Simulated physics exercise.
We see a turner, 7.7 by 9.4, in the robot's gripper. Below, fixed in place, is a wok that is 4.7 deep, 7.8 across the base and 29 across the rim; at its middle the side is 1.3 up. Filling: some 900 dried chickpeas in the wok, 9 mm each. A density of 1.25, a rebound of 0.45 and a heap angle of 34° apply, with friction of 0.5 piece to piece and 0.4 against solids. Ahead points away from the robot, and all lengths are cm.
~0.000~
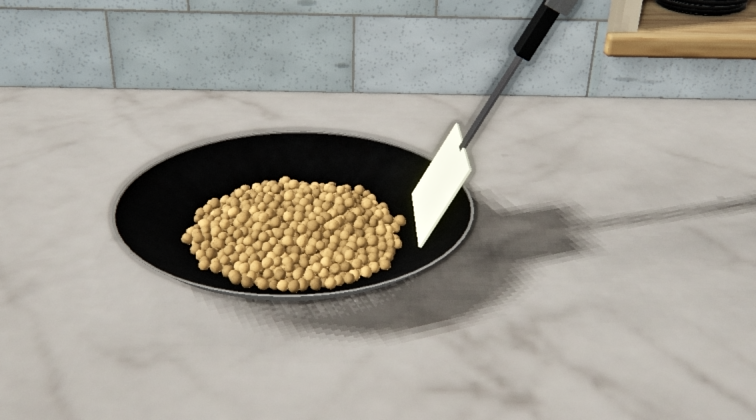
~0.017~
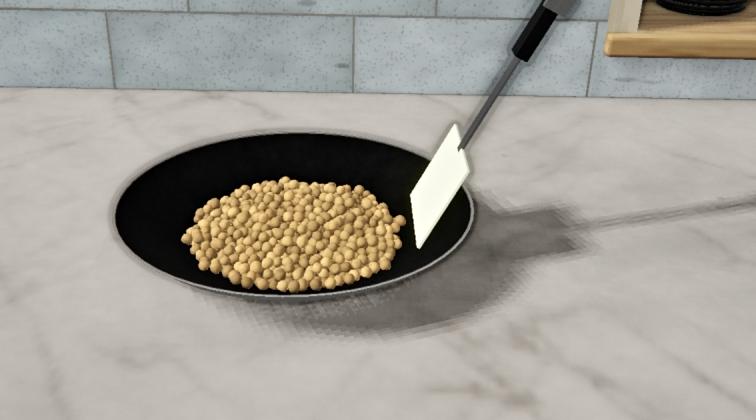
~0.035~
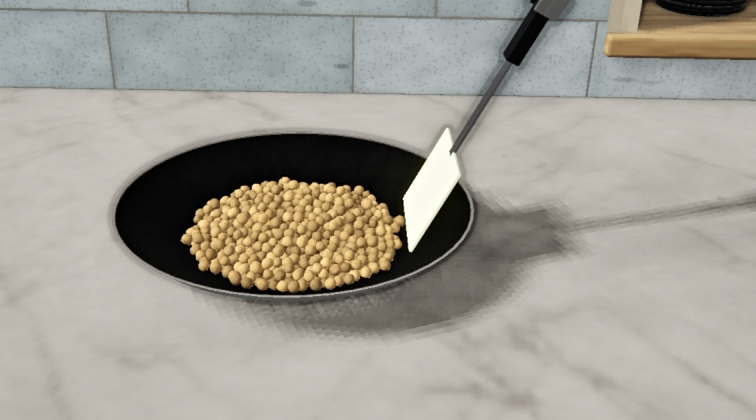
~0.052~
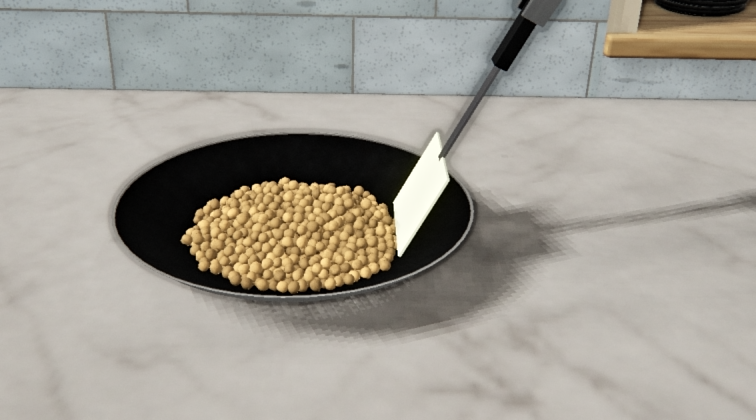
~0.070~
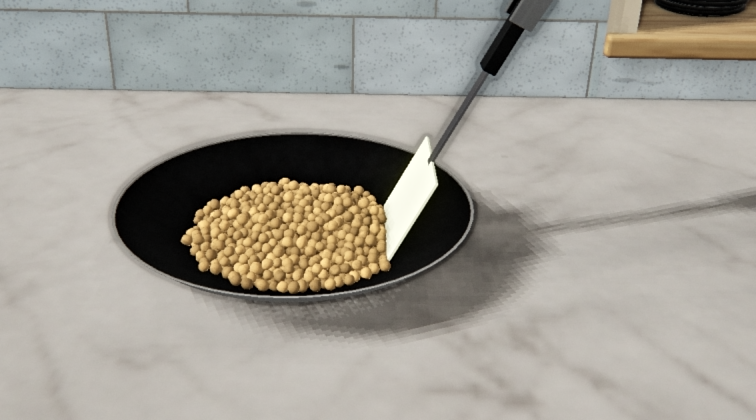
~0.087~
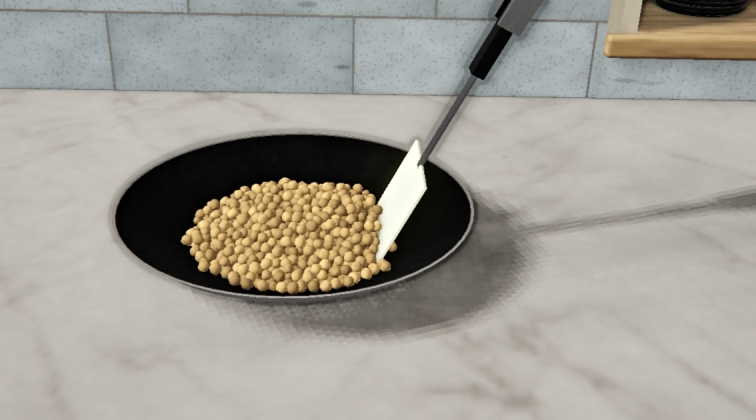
A white turner with a black and grey handle moved slowly left inside a black wok on a marble counter, reaching the heap of dried chickpeas and pressing into its right edge.
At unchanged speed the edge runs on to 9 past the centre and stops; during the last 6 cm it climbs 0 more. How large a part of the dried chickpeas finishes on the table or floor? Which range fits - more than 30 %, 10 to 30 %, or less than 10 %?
The range that fits is 10 to 30 %.
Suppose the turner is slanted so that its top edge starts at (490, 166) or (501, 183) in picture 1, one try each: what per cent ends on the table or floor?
About 20% and 15%.
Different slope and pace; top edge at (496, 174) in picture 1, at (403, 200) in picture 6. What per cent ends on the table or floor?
Around 40 per cent finishes there.
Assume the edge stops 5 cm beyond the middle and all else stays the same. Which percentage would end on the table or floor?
In that case around 0 per cent.
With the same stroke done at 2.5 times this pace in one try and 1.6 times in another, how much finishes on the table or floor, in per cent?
The two tries give roughly 50 and 35 in a hundred.
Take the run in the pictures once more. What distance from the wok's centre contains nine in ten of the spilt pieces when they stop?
I'd estimate close to 25 centimetres.
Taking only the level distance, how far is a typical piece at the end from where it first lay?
Roughly 9 cm.
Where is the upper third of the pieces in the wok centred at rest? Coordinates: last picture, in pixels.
It is centred near (167, 200).
After 0.20 s, sloping 63°, highest piece 5 above the table; 900 in the wok.
After 0.32 s, sloping 63°, highest piece 6 above the table; 900 in the wok.
After 0.58 s, sloping 63°, highest piece 7 above the table; 712 in the wok, 181 on the table or floor, 7 on the blade or in flight.
After 1.63 s, sloping 63°, highest piece 7 above the table; 709 in the wok, 191 on the table or floor.
In the end, 709 in the wok, 191 on the table or floor. That is 21 % on the table or floor.
